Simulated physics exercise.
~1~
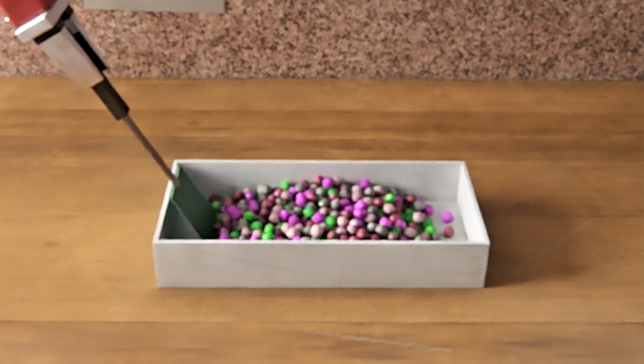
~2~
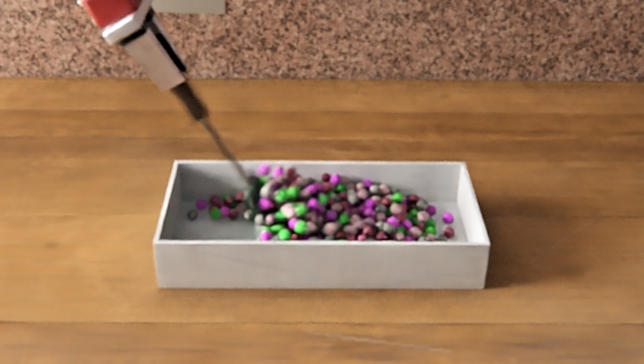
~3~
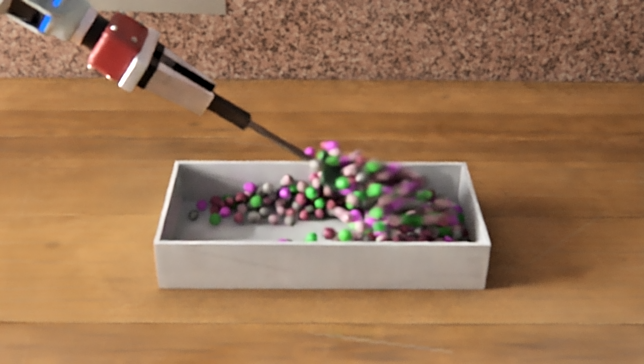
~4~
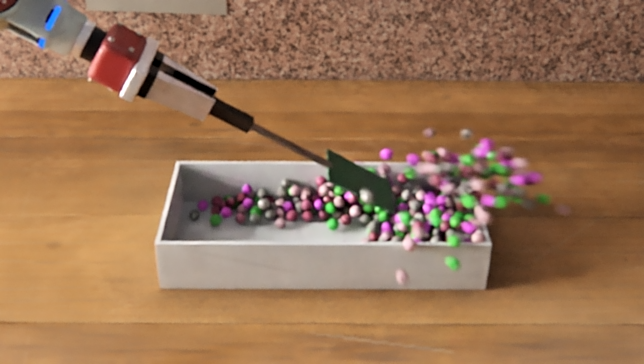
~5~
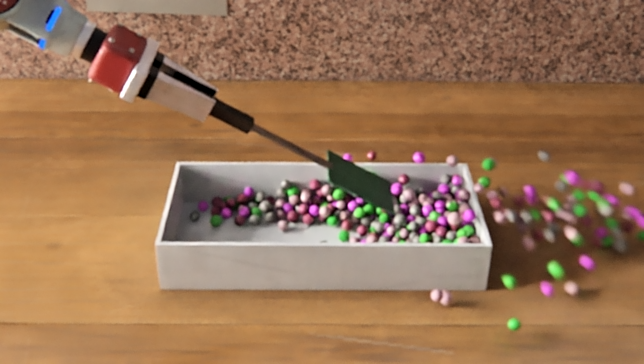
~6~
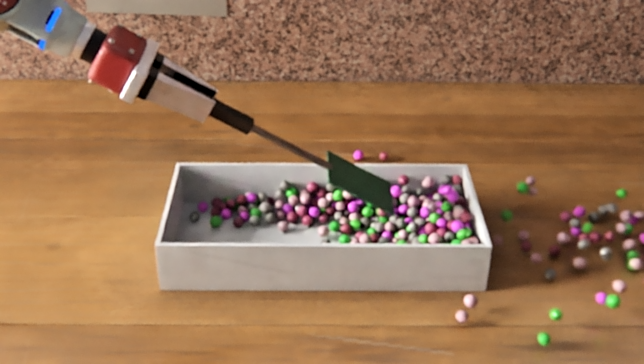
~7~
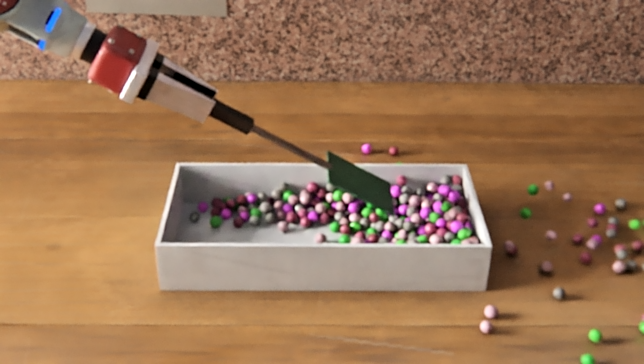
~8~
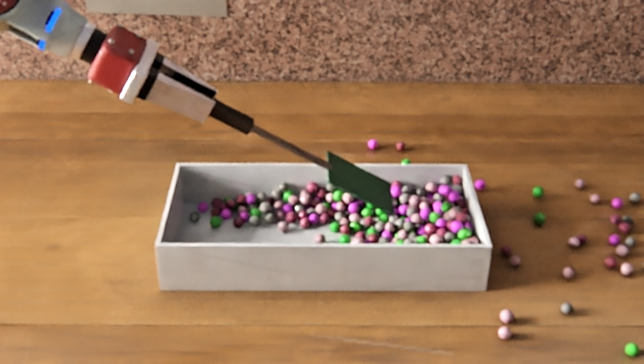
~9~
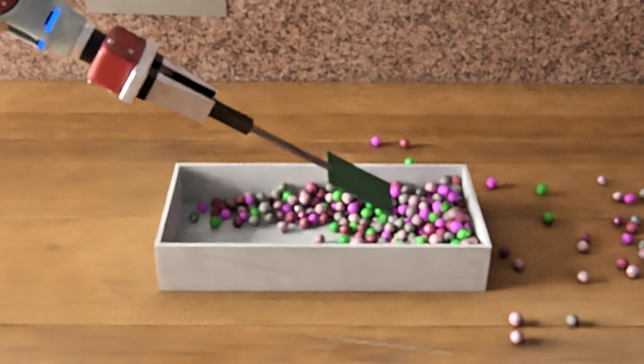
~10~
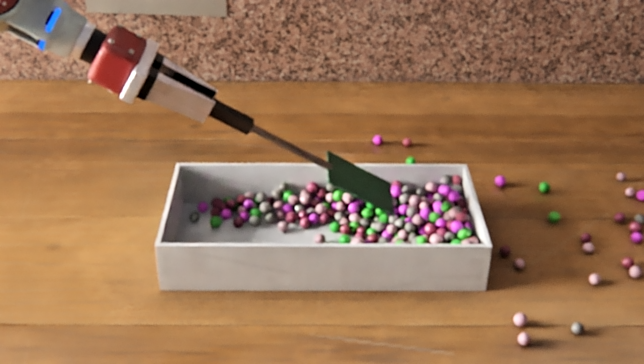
A robotic arm with a red and silver wrist reaches in from the upper left, holding a dark green spatula over a pale rectangular tray on a wooden table, seen from the front and slightly above, with a speckled wall behind. Small round sweets in pink, purple, green and grey fill the tray. The blade sweeps right from the left end, piling them up, then tilts and lifts. It stops abruptly, and a spray of sweets flies over the right end. They scatter and roll across the table, while most remain in the tray beneath the still blade.
